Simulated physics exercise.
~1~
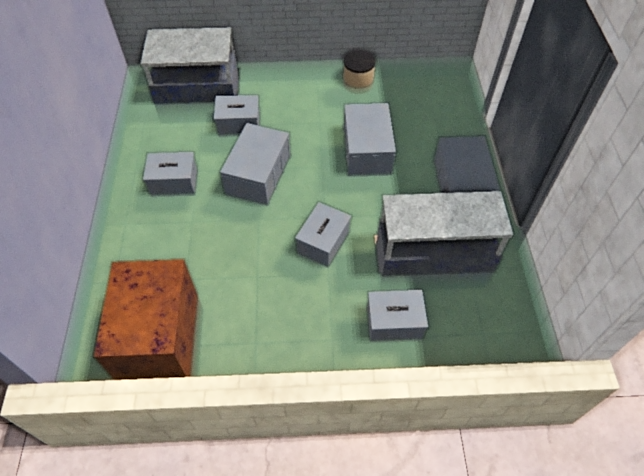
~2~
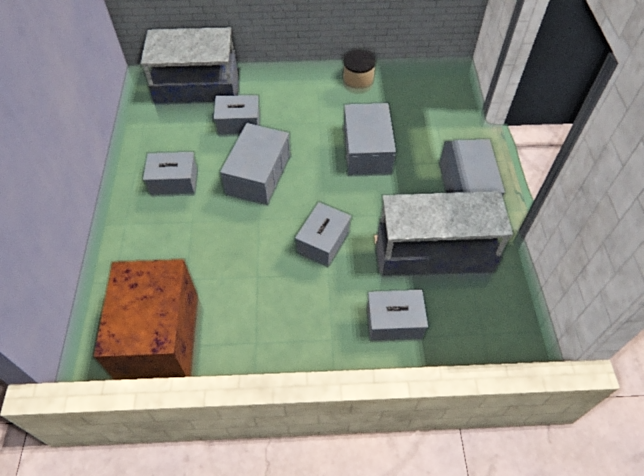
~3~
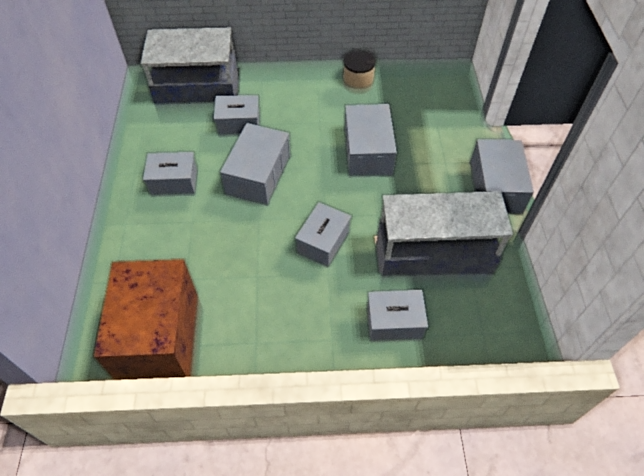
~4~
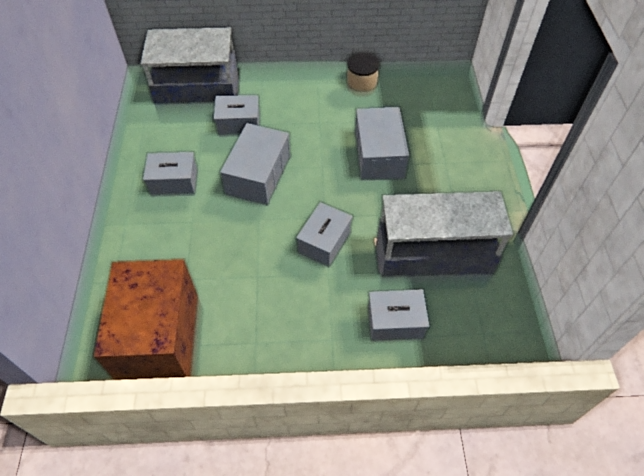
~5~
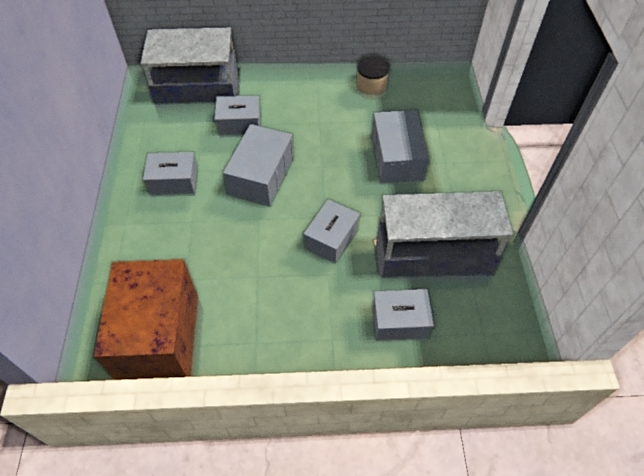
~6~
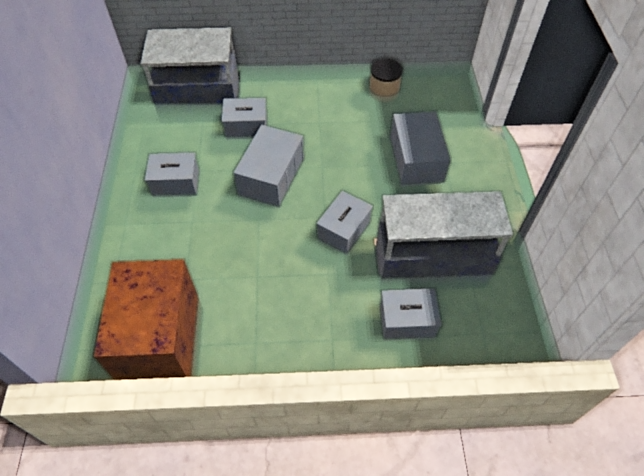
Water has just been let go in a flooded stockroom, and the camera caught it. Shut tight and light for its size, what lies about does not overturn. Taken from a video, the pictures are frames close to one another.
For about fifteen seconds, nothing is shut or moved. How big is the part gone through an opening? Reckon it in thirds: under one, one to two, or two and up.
It reaches two thirds.
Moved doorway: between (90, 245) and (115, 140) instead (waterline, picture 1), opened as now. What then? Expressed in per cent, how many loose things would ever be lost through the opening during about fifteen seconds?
Some 80 per cent of the lot.
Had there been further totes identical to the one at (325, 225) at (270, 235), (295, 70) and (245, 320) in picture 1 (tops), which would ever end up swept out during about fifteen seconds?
Note - in order: Out of the scene / out of the scene / retained.
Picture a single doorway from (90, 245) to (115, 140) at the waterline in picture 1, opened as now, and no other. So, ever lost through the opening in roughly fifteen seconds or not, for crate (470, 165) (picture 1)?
My guess is that it doesn't escape.
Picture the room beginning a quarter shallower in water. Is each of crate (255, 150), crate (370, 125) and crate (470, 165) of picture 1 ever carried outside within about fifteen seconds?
Well, in turn they're removed, removed and removed.
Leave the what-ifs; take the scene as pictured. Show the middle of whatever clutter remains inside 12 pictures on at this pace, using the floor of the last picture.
Around pixel (364, 188).
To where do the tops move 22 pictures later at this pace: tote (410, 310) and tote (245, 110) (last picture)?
They'd be somewhere near (514, 279) and (456, 97).
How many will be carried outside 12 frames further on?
That makes 4.
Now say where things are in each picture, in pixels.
A crate at (369, 127), afloat; a pail at (360, 61) floats; 0 of 8 have shifted, in the first frame.
A crate at (369, 127) floats; a pail at (360, 61), afloat; 1 of 8 have shifted, in the second frame.
A crate at (370, 128), afloat; a pail at (360, 61), afloat; 1 of 8 have shifted, in the third frame.
A crate at (382, 131), afloat, close to its start; a pail at (363, 63), afloat, close to its start; 2 of 8 have shifted, in the fourth frame.
A crate at (401, 135), afloat, close to its start; a pail at (373, 67), afloat, close to its start; 4 of 8 have shifted, in the fifth frame.
A crate at (421, 136) floats, a stride from its start; a pail at (387, 69) floats, close to its start; 7 of 8 have shifted, in the sixth frame.
A moment on, 1 of 8 are out; 7 afloat.
Next, 4 of 8 are out; 4 afloat.
Later, 5 of 8 are out; 3 afloat.
In the end, 6 of 8 are out; 2 afloat.
